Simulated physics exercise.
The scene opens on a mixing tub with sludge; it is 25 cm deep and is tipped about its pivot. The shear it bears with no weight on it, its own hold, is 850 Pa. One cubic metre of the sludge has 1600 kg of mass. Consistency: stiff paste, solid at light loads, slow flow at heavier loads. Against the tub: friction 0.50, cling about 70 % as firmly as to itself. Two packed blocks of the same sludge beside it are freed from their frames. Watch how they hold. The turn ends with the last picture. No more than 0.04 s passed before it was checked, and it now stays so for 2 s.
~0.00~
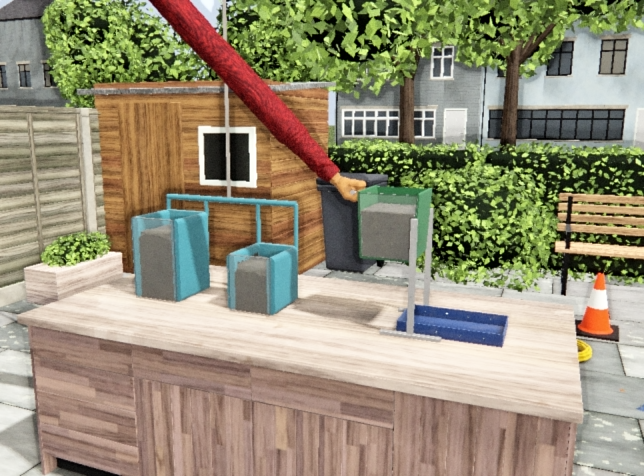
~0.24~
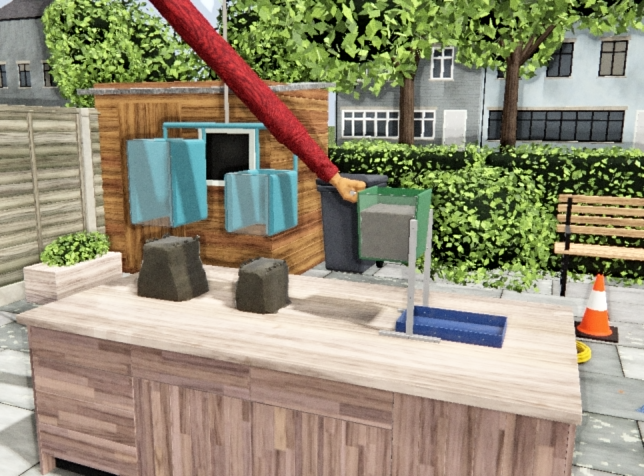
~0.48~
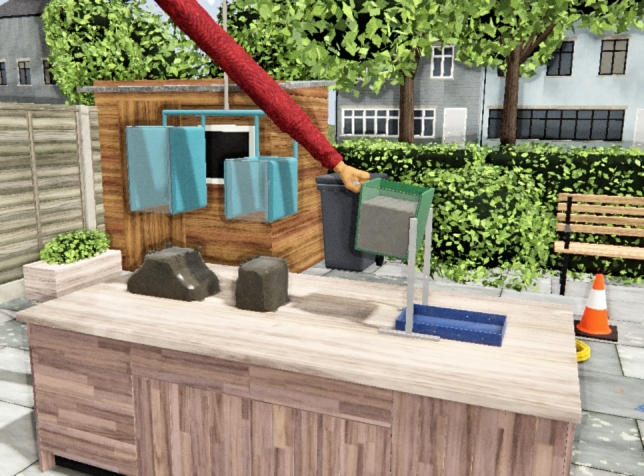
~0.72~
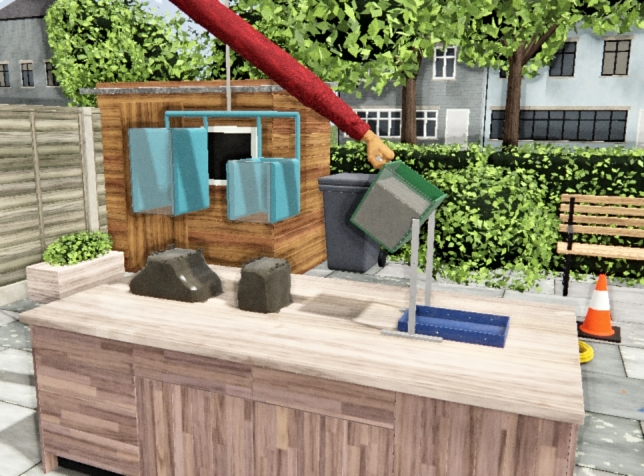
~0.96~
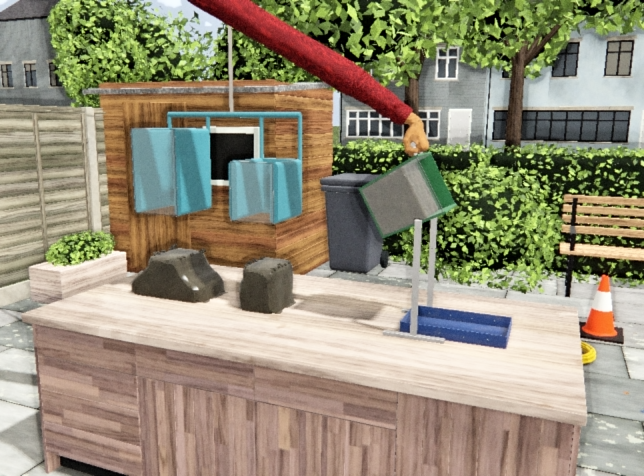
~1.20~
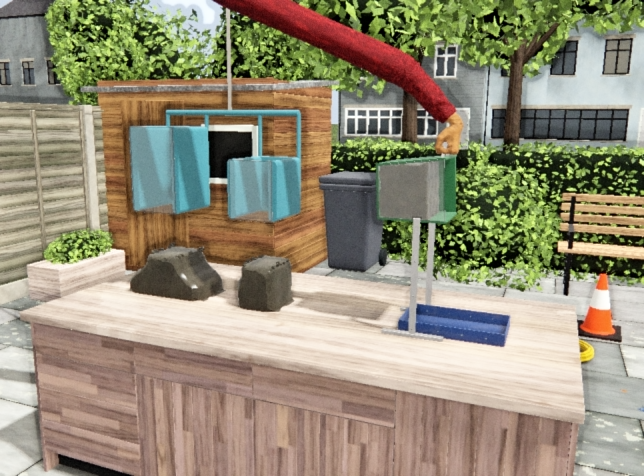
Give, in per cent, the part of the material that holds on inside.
The part that holds on is close to 100 per cent.
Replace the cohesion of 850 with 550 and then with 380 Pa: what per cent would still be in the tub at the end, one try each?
Expect about 70 in a hundred, then about 55 in a hundred.
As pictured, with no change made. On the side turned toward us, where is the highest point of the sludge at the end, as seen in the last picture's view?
Highest point: Approx. (393, 169).
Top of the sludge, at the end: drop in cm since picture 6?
The top ends up some 2 cm below its level in the last picture.
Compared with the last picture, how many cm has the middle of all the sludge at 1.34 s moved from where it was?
I'd put the distance at about 1 centimetres.
After 1.34 s, the tub is at 86 degrees and holds 100 %.
After 1.51 s, the tub is at 86 degrees and holds 100 %.
After 1.68 s, the tub is at 86 degrees and holds 100 %.
After 1.85 s, the tub is at 86 degrees and holds 100 %.
After 3.20 s, the tub is at 86 degrees and holds 100 %.
